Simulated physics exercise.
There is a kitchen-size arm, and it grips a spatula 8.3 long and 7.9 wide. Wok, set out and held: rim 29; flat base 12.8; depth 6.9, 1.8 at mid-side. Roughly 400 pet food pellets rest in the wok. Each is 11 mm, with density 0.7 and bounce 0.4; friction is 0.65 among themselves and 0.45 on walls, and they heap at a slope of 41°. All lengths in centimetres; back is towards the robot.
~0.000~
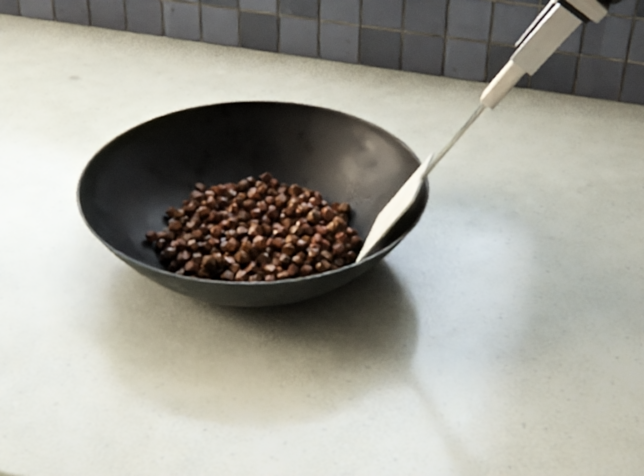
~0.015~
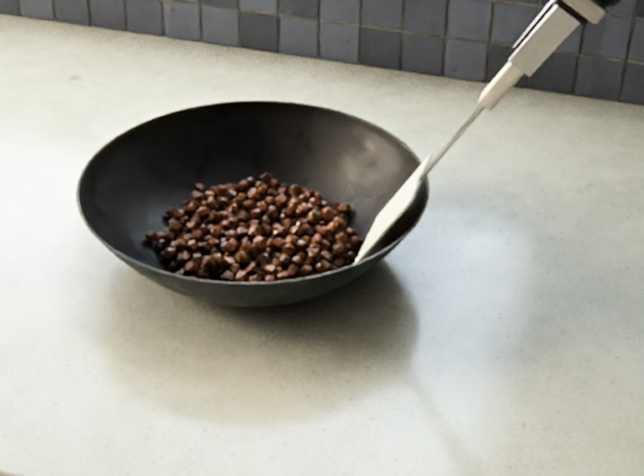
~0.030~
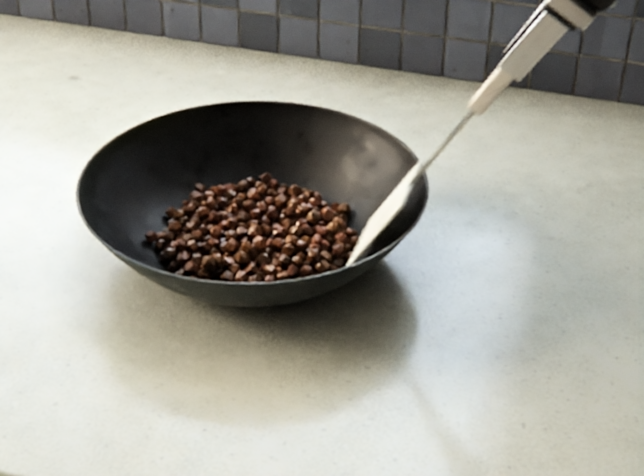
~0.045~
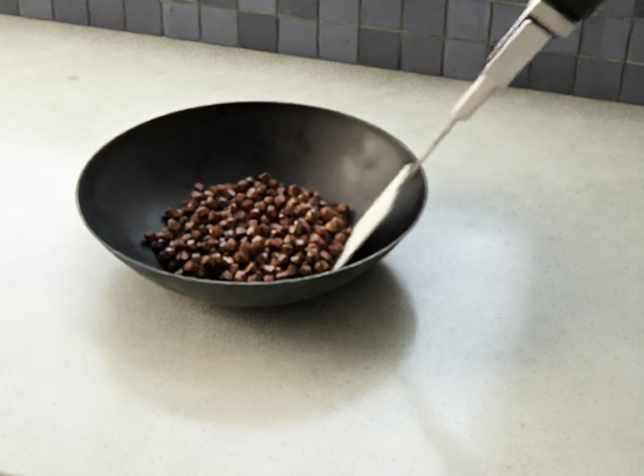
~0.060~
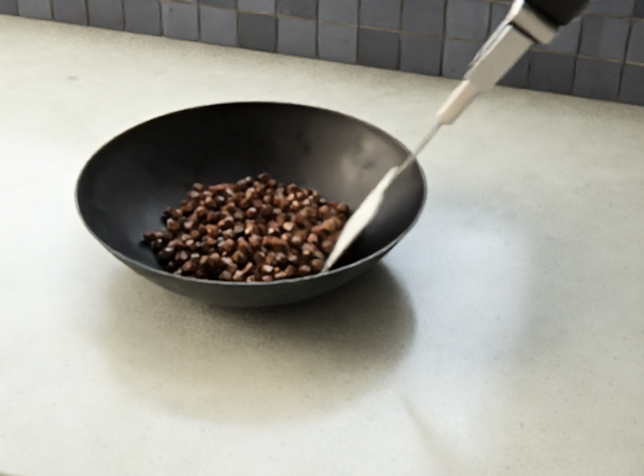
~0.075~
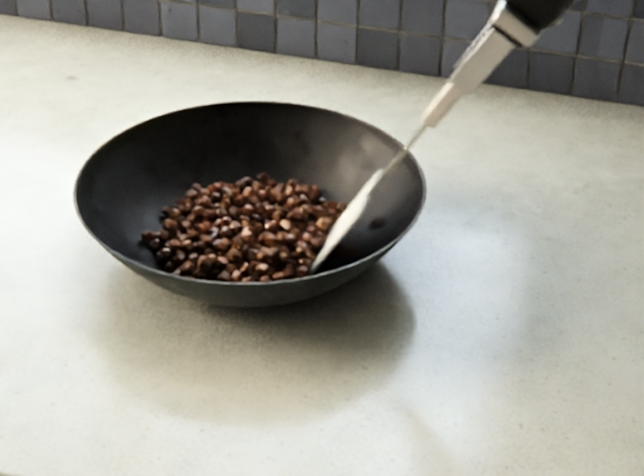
A robot arm slides a white spatula left against brown pellets in a black wok.
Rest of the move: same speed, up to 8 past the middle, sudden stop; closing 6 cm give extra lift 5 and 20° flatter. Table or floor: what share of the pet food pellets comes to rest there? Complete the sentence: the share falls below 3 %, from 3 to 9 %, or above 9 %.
The share falls from 3 to 9 %.
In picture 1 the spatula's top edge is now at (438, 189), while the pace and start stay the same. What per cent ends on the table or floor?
About 10 per cent.
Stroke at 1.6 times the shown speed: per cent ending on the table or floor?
Some 10 per cent.
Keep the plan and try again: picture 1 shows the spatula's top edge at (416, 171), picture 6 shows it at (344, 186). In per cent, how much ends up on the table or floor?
Around 10 per cent finishes there.
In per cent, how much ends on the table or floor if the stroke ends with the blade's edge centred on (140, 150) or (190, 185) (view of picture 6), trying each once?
Try 1: Approx. 15 %; try 2: Approx. 0 %.
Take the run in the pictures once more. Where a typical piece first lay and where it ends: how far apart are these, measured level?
Distance: Around 5 cm.
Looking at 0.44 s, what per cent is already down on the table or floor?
Estimate: About 4 percent.
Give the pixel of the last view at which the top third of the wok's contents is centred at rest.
Around (154, 195).
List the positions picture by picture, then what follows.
Spatula top edge at (424, 176), sloping 59°; upper third of the load around (254, 232), from x 150 to 355, top at y 180; 397 in the wok, in the first picture.
Spatula top edge at (422, 177), sloping 59°; upper third of the load around (254, 232), from x 150 to 355, top at y 180, in the second picture.
Spatula top edge at (413, 181), sloping 59°; upper third of the load around (253, 232), from x 150 to 355, top at y 180, in the third picture.
Spatula top edge at (399, 187), sloping 59°; upper third of the load around (254, 231), from x 150 to 350, top at y 180, in the fourth picture.
Spatula top edge at (384, 191), sloping 59°; upper third of the load around (259, 229), from x 150 to 355, top at y 180, in the fifth picture.
Spatula top edge at (370, 192), sloping 59°; upper third of the load around (249, 226), from x 145 to 375, top at y 180; 397 in the wok, in the sixth picture.
After 0.14 s, sloping 59°, highest piece 15 above the table; 394 in the wok, 3 on the blade or in flight.
After 0.21 s, sloping 52°, highest piece 25 above the table; 393 in the wok, 4 on the blade or in flight.
After 0.44 s, sloping 39°, highest piece 25 above the table; 373 in the wok, 17 on the table or floor, 7 on the blade or in flight.
After 1.49 s, sloping 39°, highest piece 6 above the table; 373 in the wok, 24 on the table or floor.
At rest, 373 in the wok, 24 on the table or floor. That is 6 % on the table or floor.
